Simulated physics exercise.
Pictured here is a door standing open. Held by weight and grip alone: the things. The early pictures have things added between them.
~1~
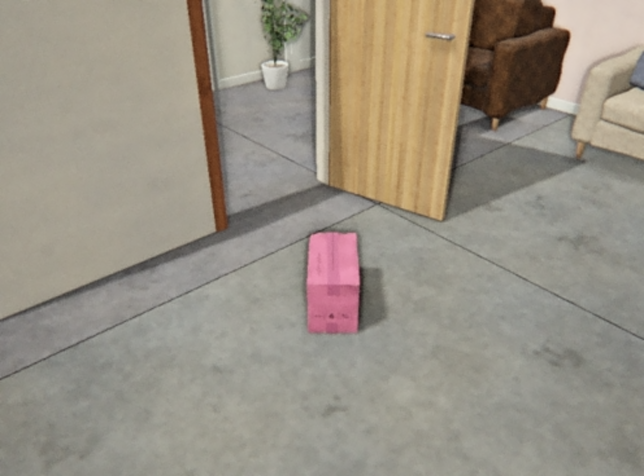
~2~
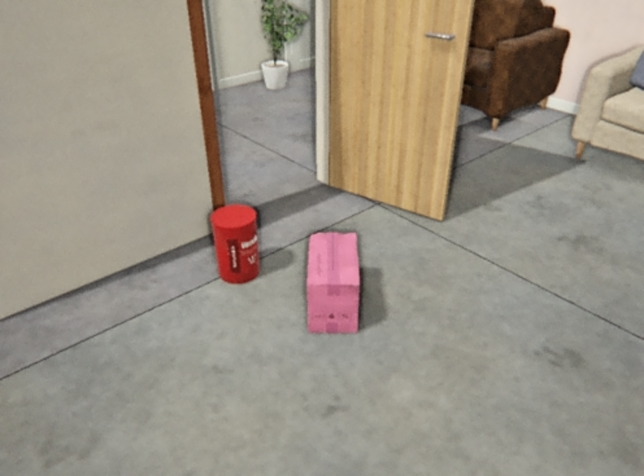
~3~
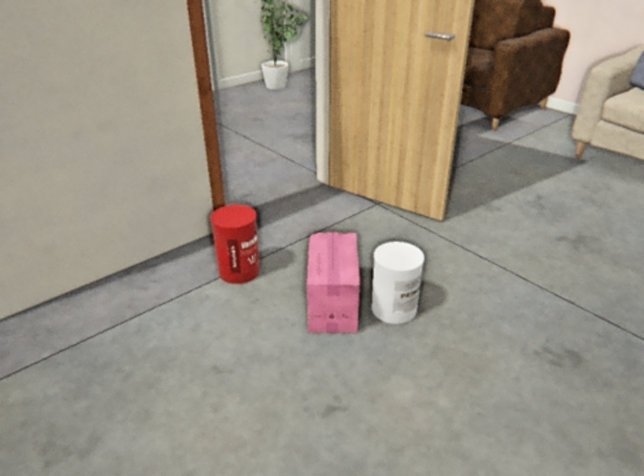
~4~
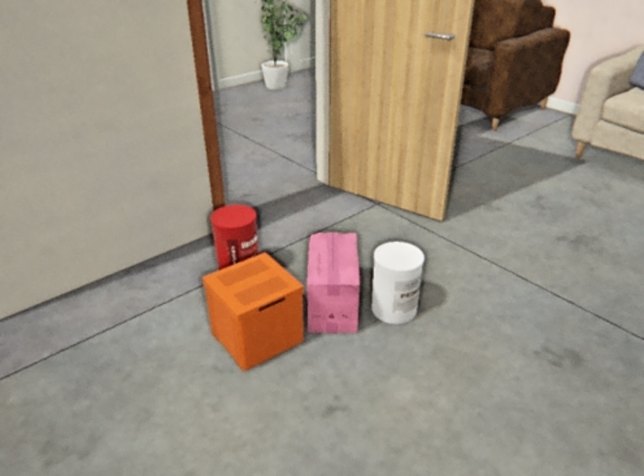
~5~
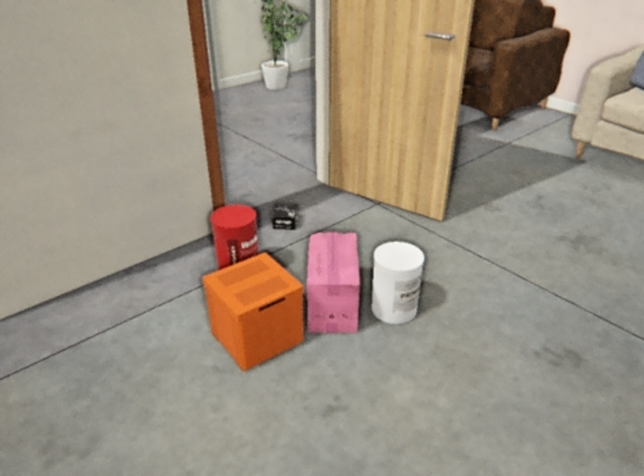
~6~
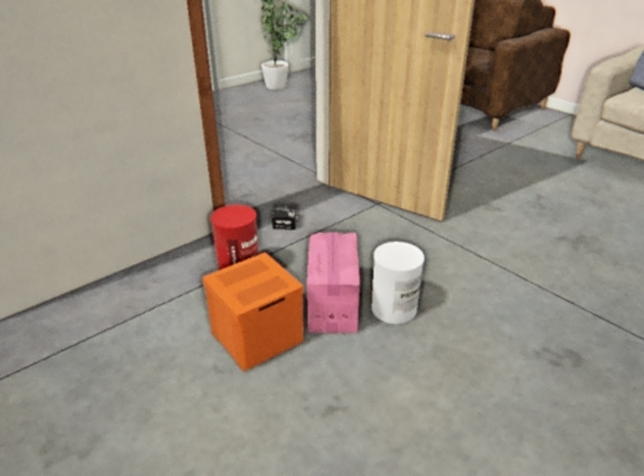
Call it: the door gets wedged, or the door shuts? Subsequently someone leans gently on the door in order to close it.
It shuts.
Then, 0.80 s later than the last frame, door at 66°.
Then, 1.40 s later than the last frame, door at 20°; black box moved a little near (276, 214).
Then, 1.60 s later than the last frame, door at 5°; black box moved about its own width near (259, 206).
When it is over, door at 0°; moved from the start, black box; the other 4 as before. End places, in pixels of the last picture, black box near (249, 200).
